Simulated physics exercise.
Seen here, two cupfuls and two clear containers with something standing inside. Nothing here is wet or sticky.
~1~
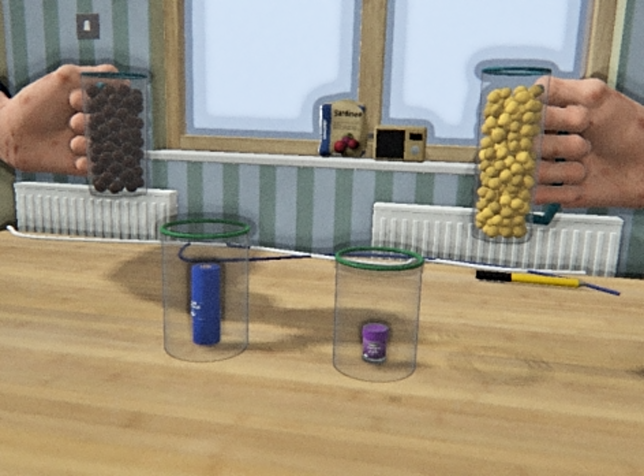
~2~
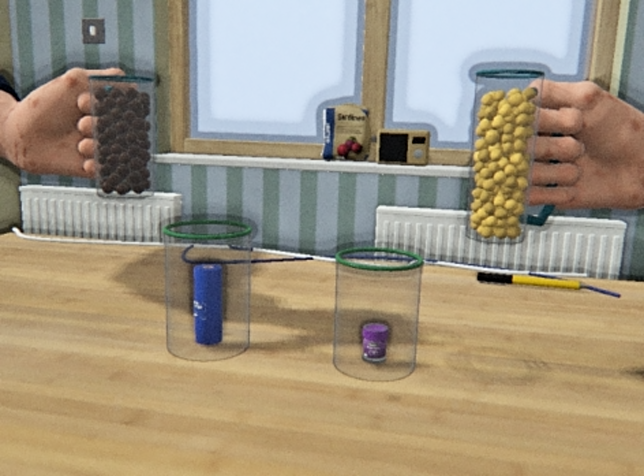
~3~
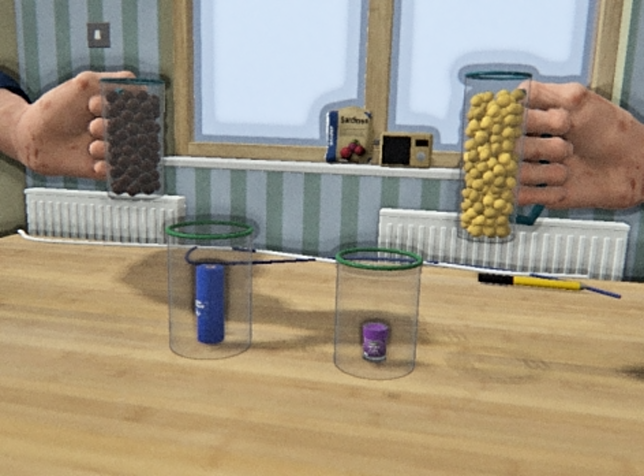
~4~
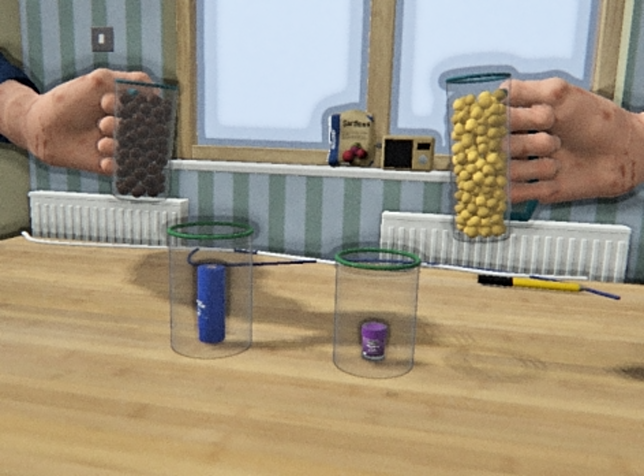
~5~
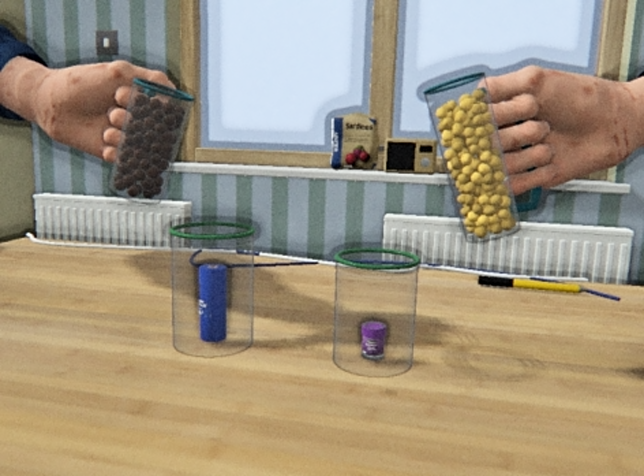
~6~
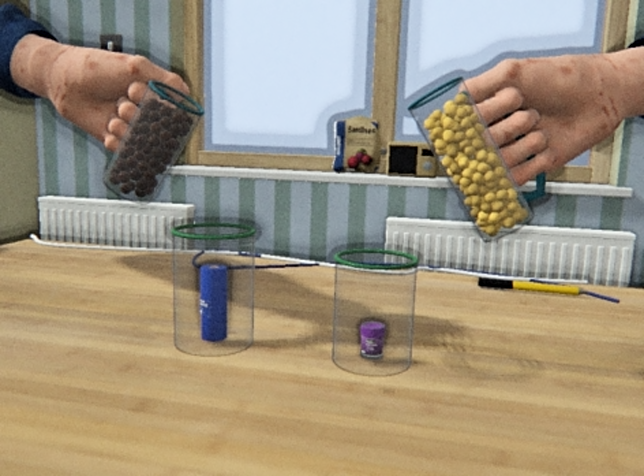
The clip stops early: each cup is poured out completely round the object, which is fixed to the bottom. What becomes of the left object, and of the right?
Left thing stands proud of the pile, right thing ends up hidden.
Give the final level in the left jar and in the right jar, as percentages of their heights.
Some 50 per cent left and 55 right.
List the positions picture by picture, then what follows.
Small roll in the left jar at (206, 304), reaching well over half way up; left cup at (117, 135), nearly full of chocolate balls; small tin in the right jar at (375, 343), reaching about a third of the way up; right cup at (508, 156), nearly full of puffed corn balls, in the first frame.
Left cup at (124, 138), upright; right cup at (502, 158), upright, in the second frame.
Left cup at (134, 140), upright; right cup at (491, 158), upright, in the third frame.
Left cup at (144, 142), tipped 6°; right cup at (480, 159), tipped 6°, in the fourth frame.
Left cup at (149, 143), tipped 18°; right cup at (474, 160), tipped 18°, in the fifth frame.
Small roll in the left jar at (214, 303); left cup at (152, 145), tipped 32°; small tin in the right jar at (372, 340); right cup at (472, 162), tipped 32°, in the sixth frame.
Then, 0.36 s after the last picture, left jar empty, all of its cupful still in the cup; right jar empty, all of its cupful still in the cup.
Then, 0.75 s after the last picture, left jar nearly empty, most of its cupful still in the cup; right jar nearly empty, nearly all of its cupful still in the cup.
Then, 1.21 s after the last picture, left jar a third full, none of its cupful still in the cup; right jar half full, a small part of its cupful still in the cup.
At rest, left jar half full (surface near (214, 284)), nothing beside it; right jar half full (surface near (374, 302)), nothing beside it; the left thing is still showing; the right thing is covered.
